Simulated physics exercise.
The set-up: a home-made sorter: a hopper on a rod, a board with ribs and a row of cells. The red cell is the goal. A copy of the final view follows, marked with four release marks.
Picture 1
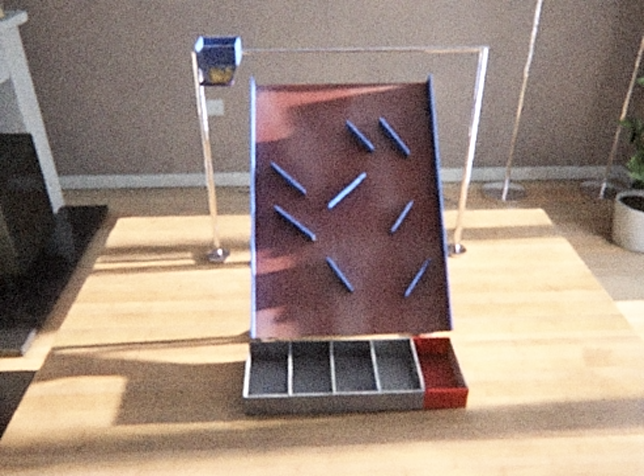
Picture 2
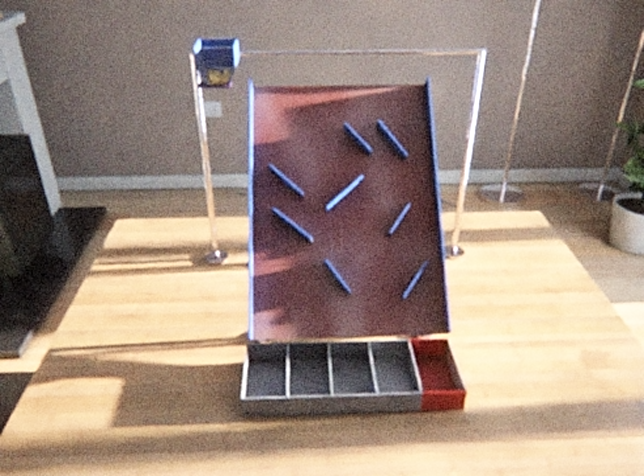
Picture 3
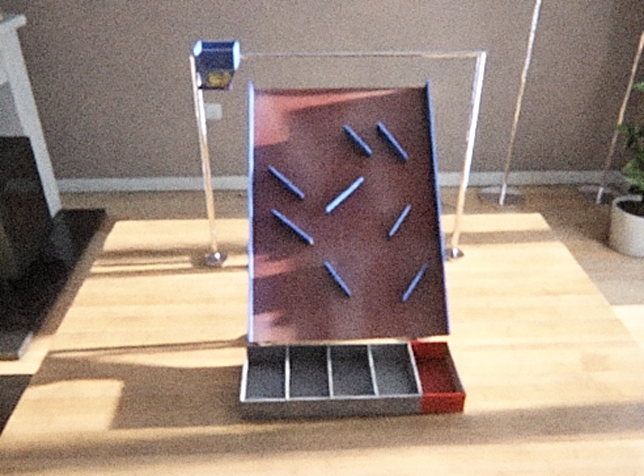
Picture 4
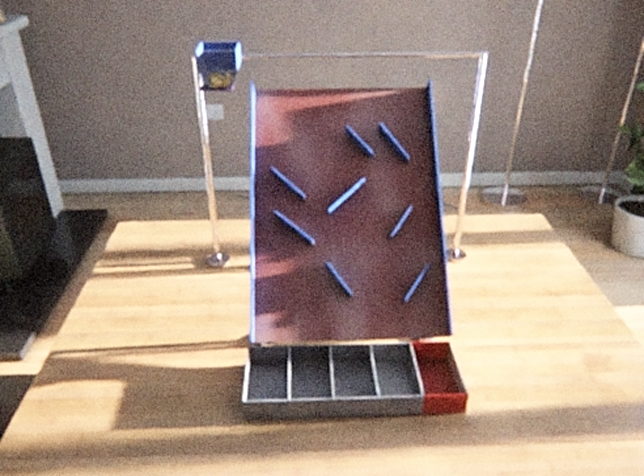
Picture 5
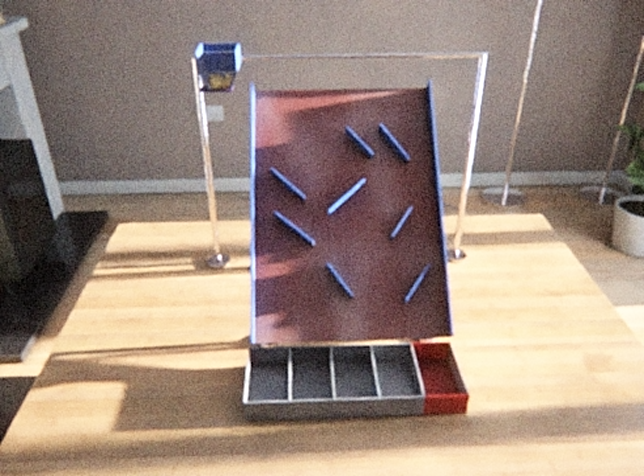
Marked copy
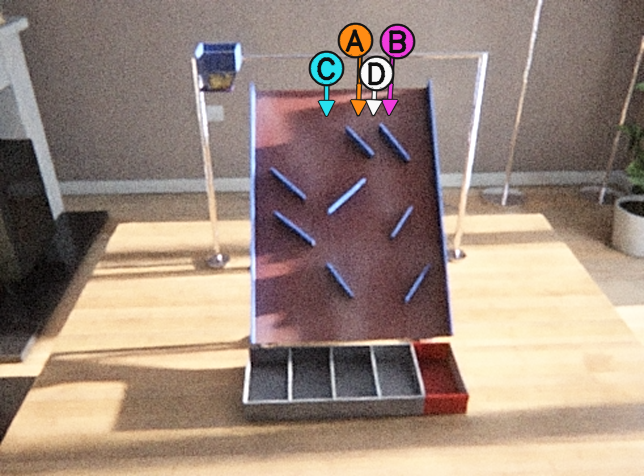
The video shows a tilted reddish board with blue ribs standing on a wooden table above a row of cells, the rightmost one red, with a small hopper on a rod at upper left; apart from slight camera shake, nothing moves.
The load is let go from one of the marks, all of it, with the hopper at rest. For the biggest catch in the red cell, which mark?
Go for B.
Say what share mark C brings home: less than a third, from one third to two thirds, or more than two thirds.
It is less than a third.
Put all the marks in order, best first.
Best to worst: B, D, A, C.
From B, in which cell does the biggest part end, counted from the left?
It is the fifth one.
On the marked copy, mark A meets the board at (358, 109); mark B meets the board at (389, 109); mark C meets the board at (326, 110); mark D meets the board at (373, 109).
Choosing A, roughly a quarter in the red cell, roughly two thirds in other cells.
Choosing B, the larger part in the red cell, about a tenth in other cells.
Choosing C, not one piece in the red cell, every piece in other cells.
Choosing D, roughly half in the red cell, roughly half in other cells, just a few outside the box.
